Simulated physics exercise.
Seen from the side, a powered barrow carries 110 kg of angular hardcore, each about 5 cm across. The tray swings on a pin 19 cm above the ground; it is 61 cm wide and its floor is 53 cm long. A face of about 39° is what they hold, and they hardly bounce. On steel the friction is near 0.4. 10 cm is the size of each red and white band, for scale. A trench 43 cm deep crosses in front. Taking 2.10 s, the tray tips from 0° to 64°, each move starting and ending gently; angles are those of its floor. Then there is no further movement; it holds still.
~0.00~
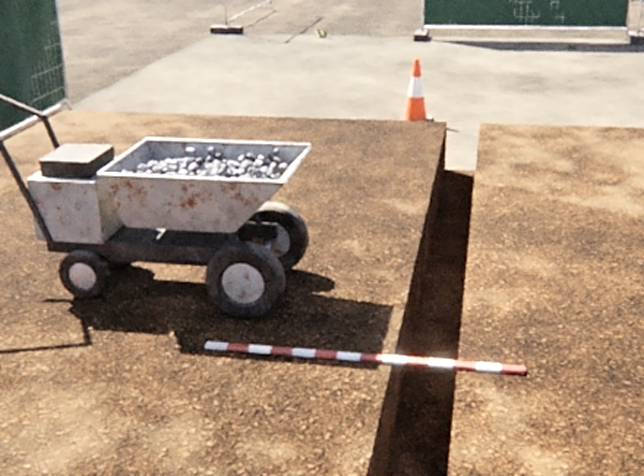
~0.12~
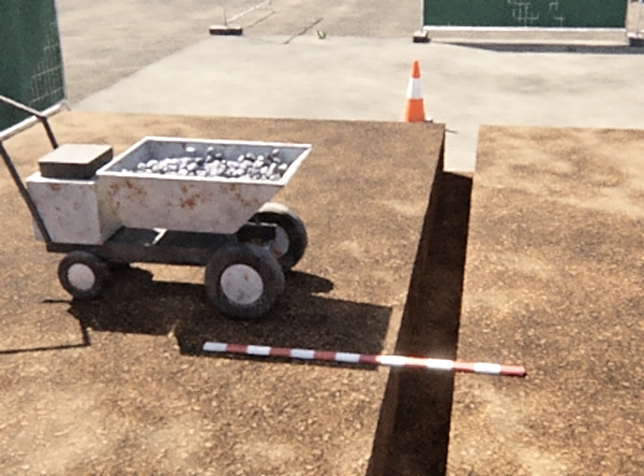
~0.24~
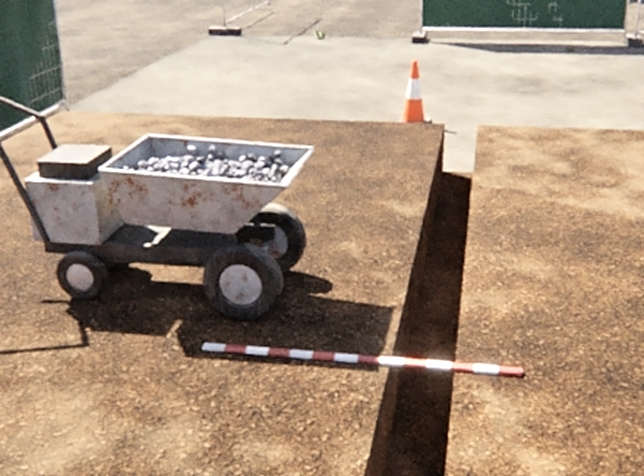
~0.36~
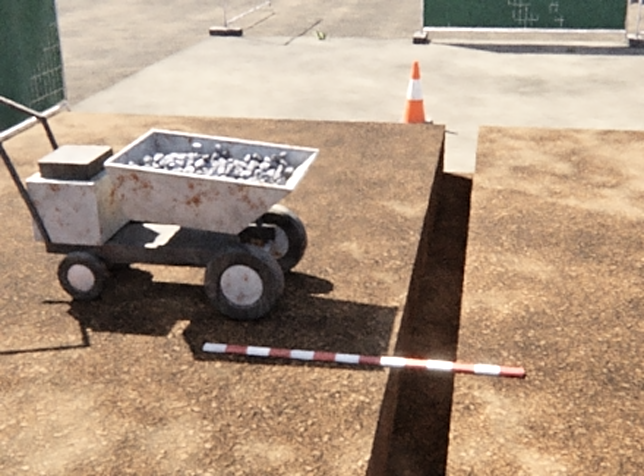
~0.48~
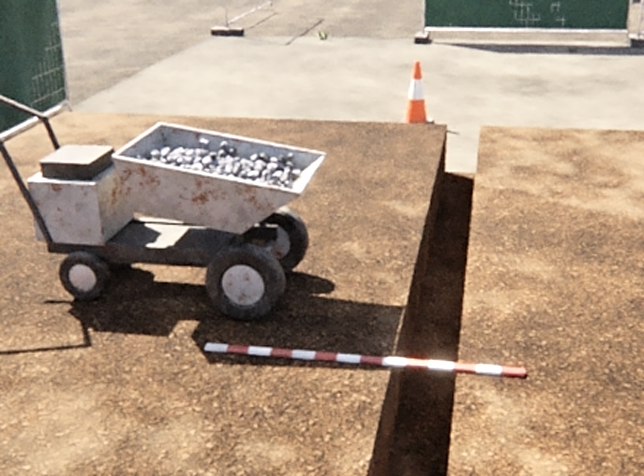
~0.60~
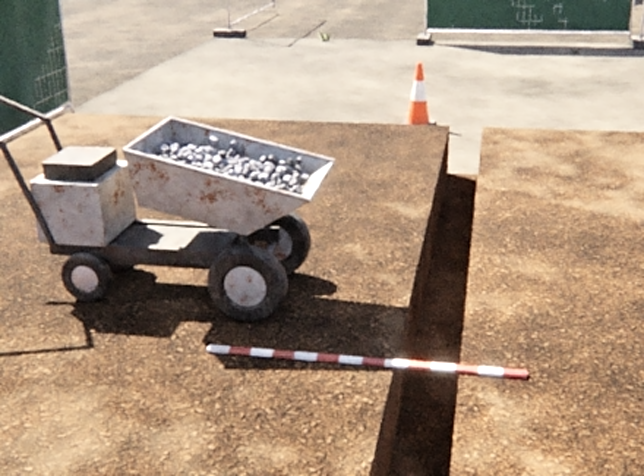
The rusty grey tray of a small wheeled barrow, loaded with grey stones, sits level at first beside a narrow trench. It then tilts gradually, its front lip dropping to the right and its rear rising slightly, while the stones shift a little and the wheels stay in place.
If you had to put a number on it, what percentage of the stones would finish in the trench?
I'd put it at about 54 percent.
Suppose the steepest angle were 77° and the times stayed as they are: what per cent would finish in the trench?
Then roughly 45 percent.
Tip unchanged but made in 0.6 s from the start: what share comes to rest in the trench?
Trench share: Approx. 65%.
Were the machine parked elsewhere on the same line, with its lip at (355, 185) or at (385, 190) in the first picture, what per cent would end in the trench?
The first gives about 65 percent and the second about 25 percent.
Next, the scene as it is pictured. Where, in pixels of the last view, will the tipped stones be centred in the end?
I'd point to around (420, 357).
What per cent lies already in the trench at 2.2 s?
By that moment, roughly 5 per cent of the load.
After 1.6 s the floor is at 54°; 100 % in the tray; the foremost stones are at (355, 234).
After 2.2 s the floor is at 64°; 77 % in the tray, 18 % short of the trench, 5 % in the trench; the foremost stones are at (438, 345).
After 2.5 s the floor is at 64°; 49 % in the tray, 24 % short of the trench, 27 % in the trench; the foremost stones are at (460, 370).
After 4.5 s the floor is at 64°; 12 % in the tray, 34 % short of the trench, 54 % in the trench; the foremost stones are at (455, 375).
